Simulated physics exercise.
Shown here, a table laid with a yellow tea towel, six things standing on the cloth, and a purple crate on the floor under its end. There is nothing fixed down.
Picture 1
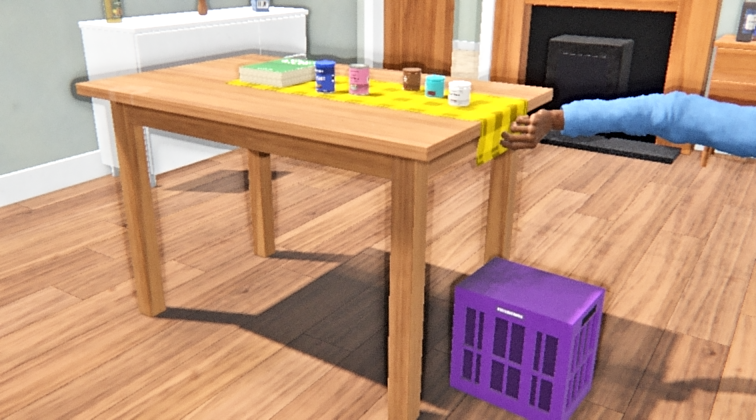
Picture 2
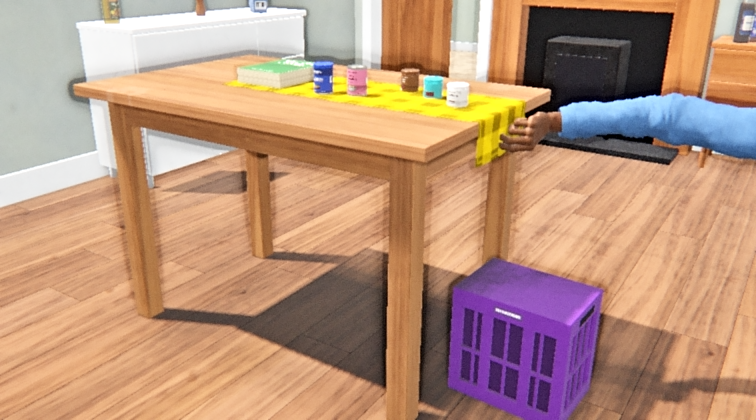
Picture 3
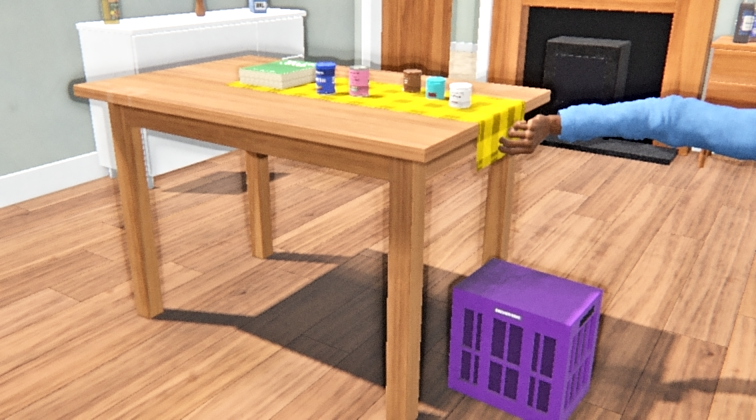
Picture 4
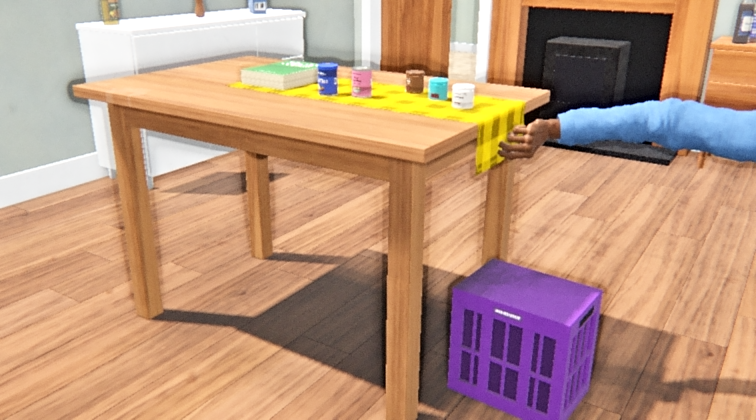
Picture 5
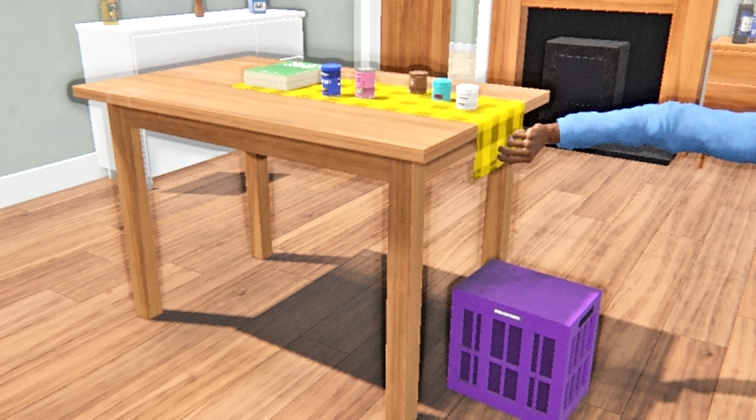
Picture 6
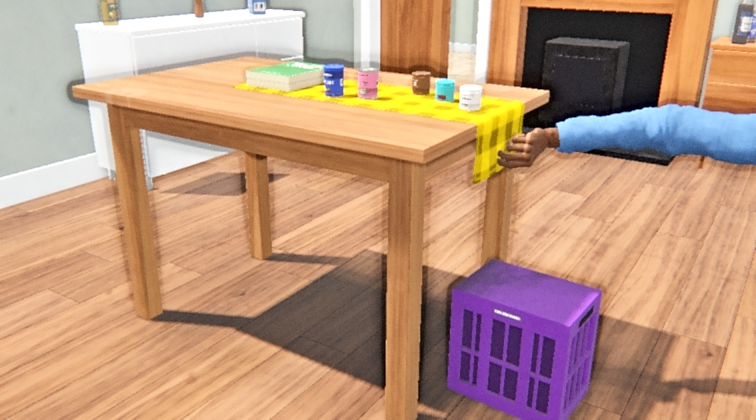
The clip opens on a wooden table with a yellow checked cloth, a green book and five small pots and cans standing on it, above a purple crate. A hand at the right grips the cloth's hanging end and draws it slowly downward, and the objects shift slightly rightward with it.
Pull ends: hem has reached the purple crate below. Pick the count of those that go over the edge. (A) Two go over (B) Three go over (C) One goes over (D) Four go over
Answer: B.
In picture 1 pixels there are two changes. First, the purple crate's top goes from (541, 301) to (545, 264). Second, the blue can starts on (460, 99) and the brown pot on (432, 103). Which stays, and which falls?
The blue can is lost; the brown pot is lost.
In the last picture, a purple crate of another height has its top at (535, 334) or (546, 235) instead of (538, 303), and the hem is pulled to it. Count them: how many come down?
Counts: 4, 1.
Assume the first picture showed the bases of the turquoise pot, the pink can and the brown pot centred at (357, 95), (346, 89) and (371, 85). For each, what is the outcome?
The turquoise pot stays put, the pink can stays put, and the brown pot stays put.
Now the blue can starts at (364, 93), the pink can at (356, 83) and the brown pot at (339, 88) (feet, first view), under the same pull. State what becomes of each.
For the blue can it's staying, for the pink can it's staying, for the brown pot it's staying.
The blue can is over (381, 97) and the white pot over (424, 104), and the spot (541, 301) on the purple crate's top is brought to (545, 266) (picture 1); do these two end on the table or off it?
Blue can: Still up. White pot: Off.
Soon after, hem near (496, 244); white pot and turquoise pot gone.
After that, hem on the crate; white pot, turquoise pot and brown pot gone.
In the end, hem on the crate; white pot, turquoise pot and brown pot gone. It carries off three.
